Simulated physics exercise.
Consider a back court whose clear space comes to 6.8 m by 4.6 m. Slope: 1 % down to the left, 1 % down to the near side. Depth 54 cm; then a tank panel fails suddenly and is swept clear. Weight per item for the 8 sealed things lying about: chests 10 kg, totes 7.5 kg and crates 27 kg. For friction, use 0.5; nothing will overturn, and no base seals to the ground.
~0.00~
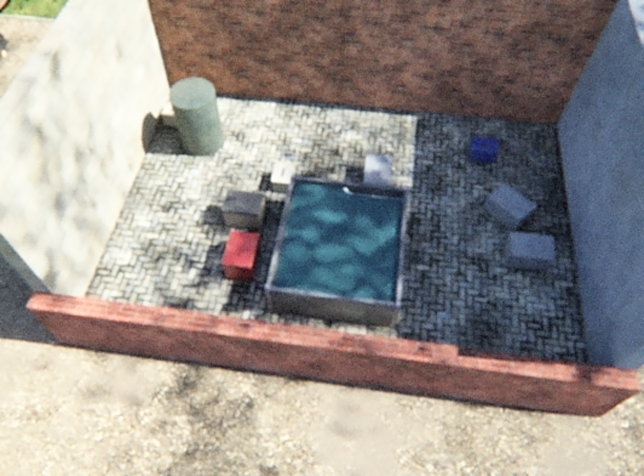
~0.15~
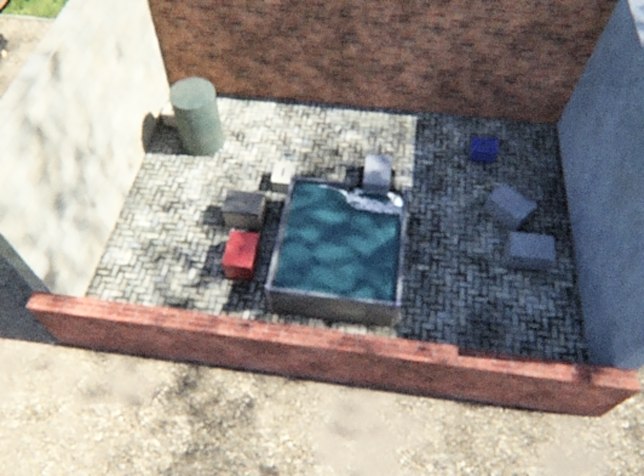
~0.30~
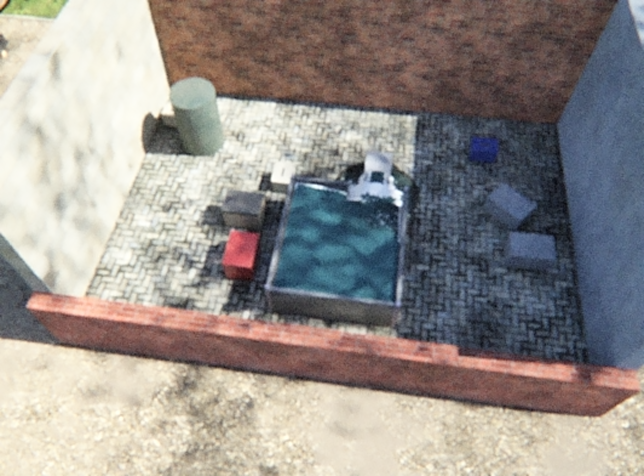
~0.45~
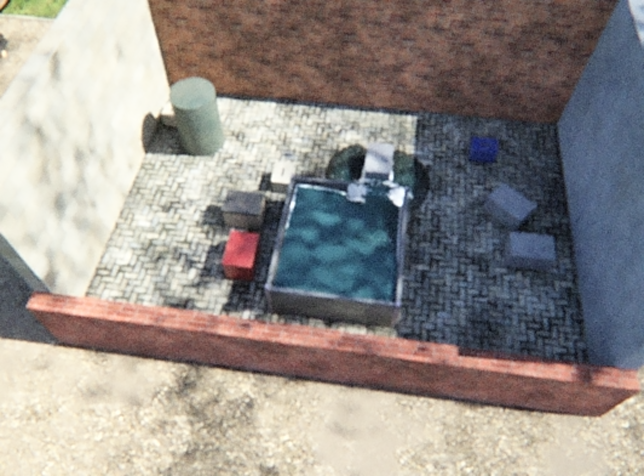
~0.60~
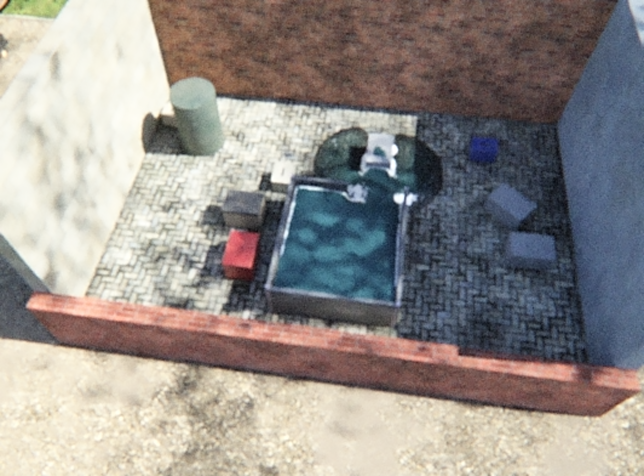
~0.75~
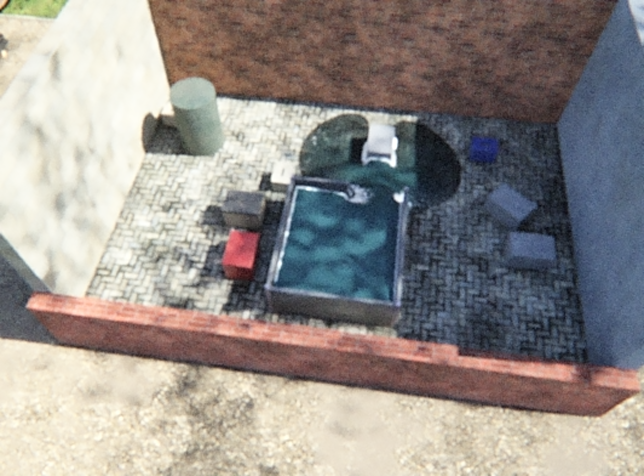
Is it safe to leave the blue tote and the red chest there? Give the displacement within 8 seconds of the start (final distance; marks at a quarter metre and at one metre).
Observation: Blue tote moves a great deal, red chest scarcely moves.
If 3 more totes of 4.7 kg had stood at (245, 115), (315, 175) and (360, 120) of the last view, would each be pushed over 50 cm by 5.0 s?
From first to last: Surpasses it, does not reach it, surpasses it.
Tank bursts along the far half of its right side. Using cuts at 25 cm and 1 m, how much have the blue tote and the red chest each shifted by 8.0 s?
Blue tote: Displaced far; red chest: Essentially stationary.
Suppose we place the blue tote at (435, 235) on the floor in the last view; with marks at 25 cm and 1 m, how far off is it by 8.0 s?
From that spot, it remains nearly still.
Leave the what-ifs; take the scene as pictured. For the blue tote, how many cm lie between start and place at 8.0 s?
300 cm.
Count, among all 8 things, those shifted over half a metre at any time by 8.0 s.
My count gives 3.
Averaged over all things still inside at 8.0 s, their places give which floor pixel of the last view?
I'd say about (343, 219) in the last view.
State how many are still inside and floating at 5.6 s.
I get 0.
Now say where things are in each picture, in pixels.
The blue tote at (485, 145) rests on the ground; the red chest at (241, 249) rests on the ground; water covers 2.8 m2; 0 of 8 have shifted, in the first frame.
The blue tote at (485, 145), on the bottom; the red chest at (241, 249), on the bottom; water covers 3.2 m2; 0 of 8 have shifted, in the second frame.
The blue tote at (485, 145) rests on the ground; the red chest at (241, 249) rests on the ground; 3.7 m2 under water; 1 of 8 have shifted, in the third frame.
The blue tote at (485, 145) rests on the ground; the red chest at (241, 249) rests on the ground; water covers 4.4 m2; 1 of 8 have shifted, in the fourth frame.
The blue tote at (485, 145) rests on the ground; the red chest at (241, 249), on the bottom; 5.4 m2 under water; 1 of 8 have shifted, in the fifth frame.
The blue tote at (485, 145), on the bottom; the red chest at (241, 249), on the bottom; water covers 6.7 m2; 1 of 8 have shifted, in the sixth frame.
After 1.6 s the blue tote is near (502, 137), 0.4 m from its start, aground; the red chest is near (241, 249), 0.0 m from its start, aground; 0 afloat.
After 3.6 s the blue tote is near (560, 163), 1.2 m from its start, afloat; the red chest is near (241, 249), 0.0 m from its start, aground; 2 afloat.
After 5.6 s the blue tote is near (551, 327), 3.2 m from its start, aground; the red chest is near (241, 249), 0.0 m from its start, aground; 0 afloat.
After 8.0 s the blue tote is near (500, 326), 3.2 m from its start, aground; the red chest is near (241, 249), 0.0 m from its start, aground; 0 afloat.
